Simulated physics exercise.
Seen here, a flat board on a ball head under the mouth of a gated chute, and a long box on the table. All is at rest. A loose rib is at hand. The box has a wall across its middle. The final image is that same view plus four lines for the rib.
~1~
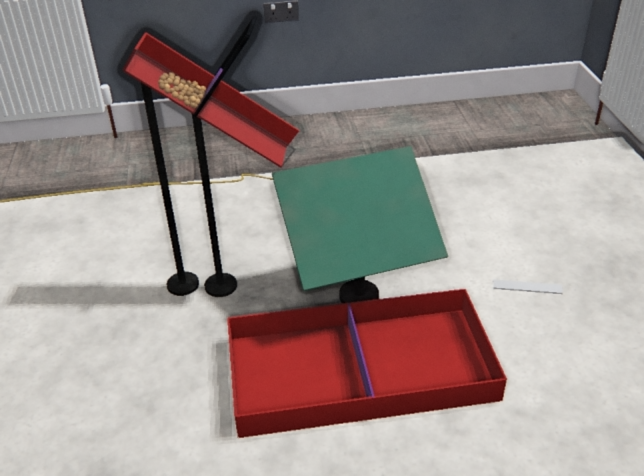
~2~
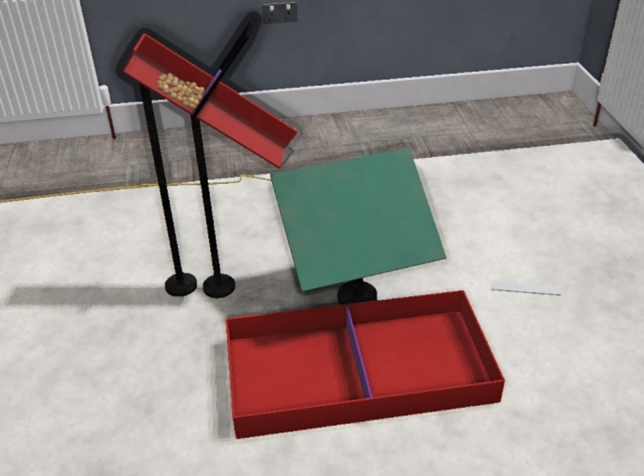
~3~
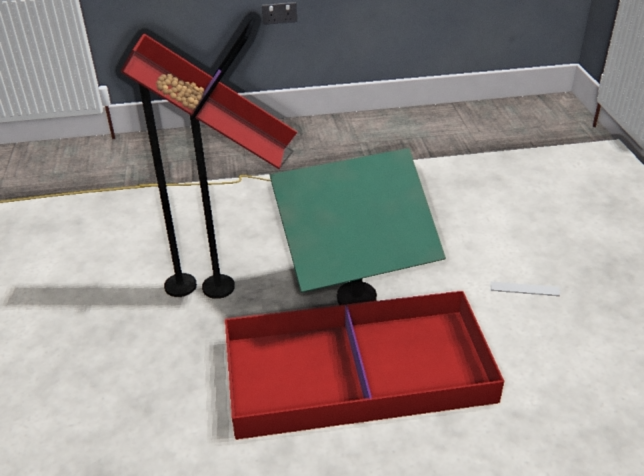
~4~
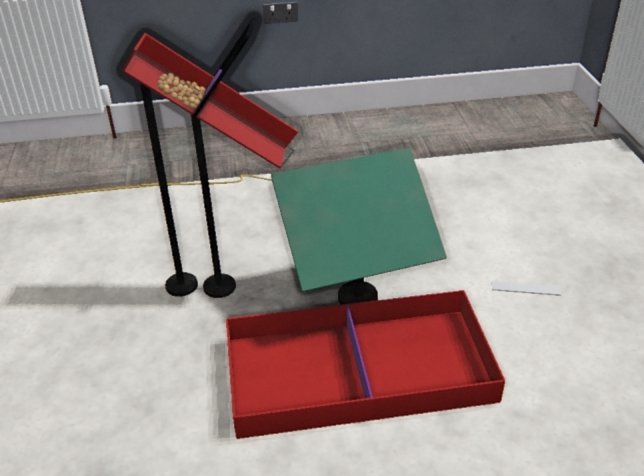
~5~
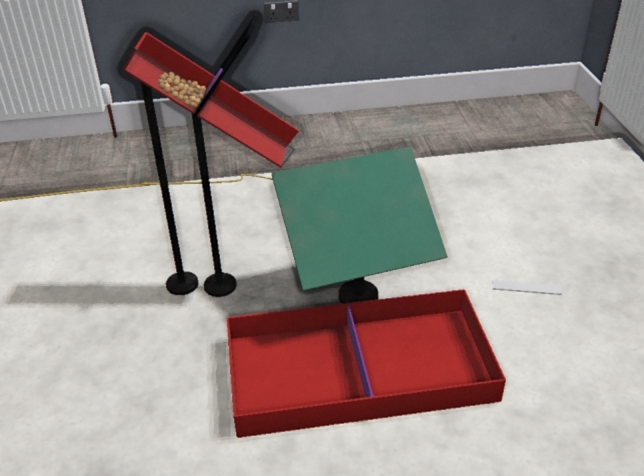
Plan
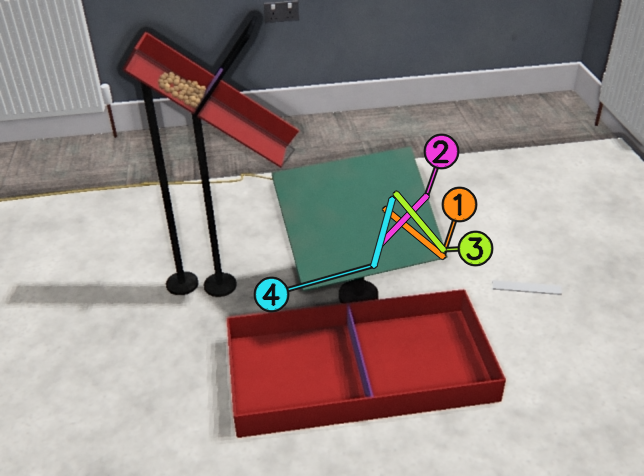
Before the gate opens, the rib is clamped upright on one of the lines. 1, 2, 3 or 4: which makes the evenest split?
4 is best.
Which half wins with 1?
More lands on the right.
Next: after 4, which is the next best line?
Line 2.
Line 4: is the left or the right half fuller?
The right half.
On the marked copy, line 1 from (385, 209) to (442, 256); line 2 from (426, 196) to (380, 244); line 3 from (396, 194) to (443, 249); line 4 from (392, 199) to (373, 265).
If 1 is chosen, of what is caught, a small part in the left half, nearly all in the right.
If 2 is chosen, of what is caught, about a quarter in the left half, most in the right.
If 3 is chosen, of what is caught, a stray few in the left half, nearly all in the right.
If 4 is chosen, of what is caught, about a third in the left half, about two thirds in the right.
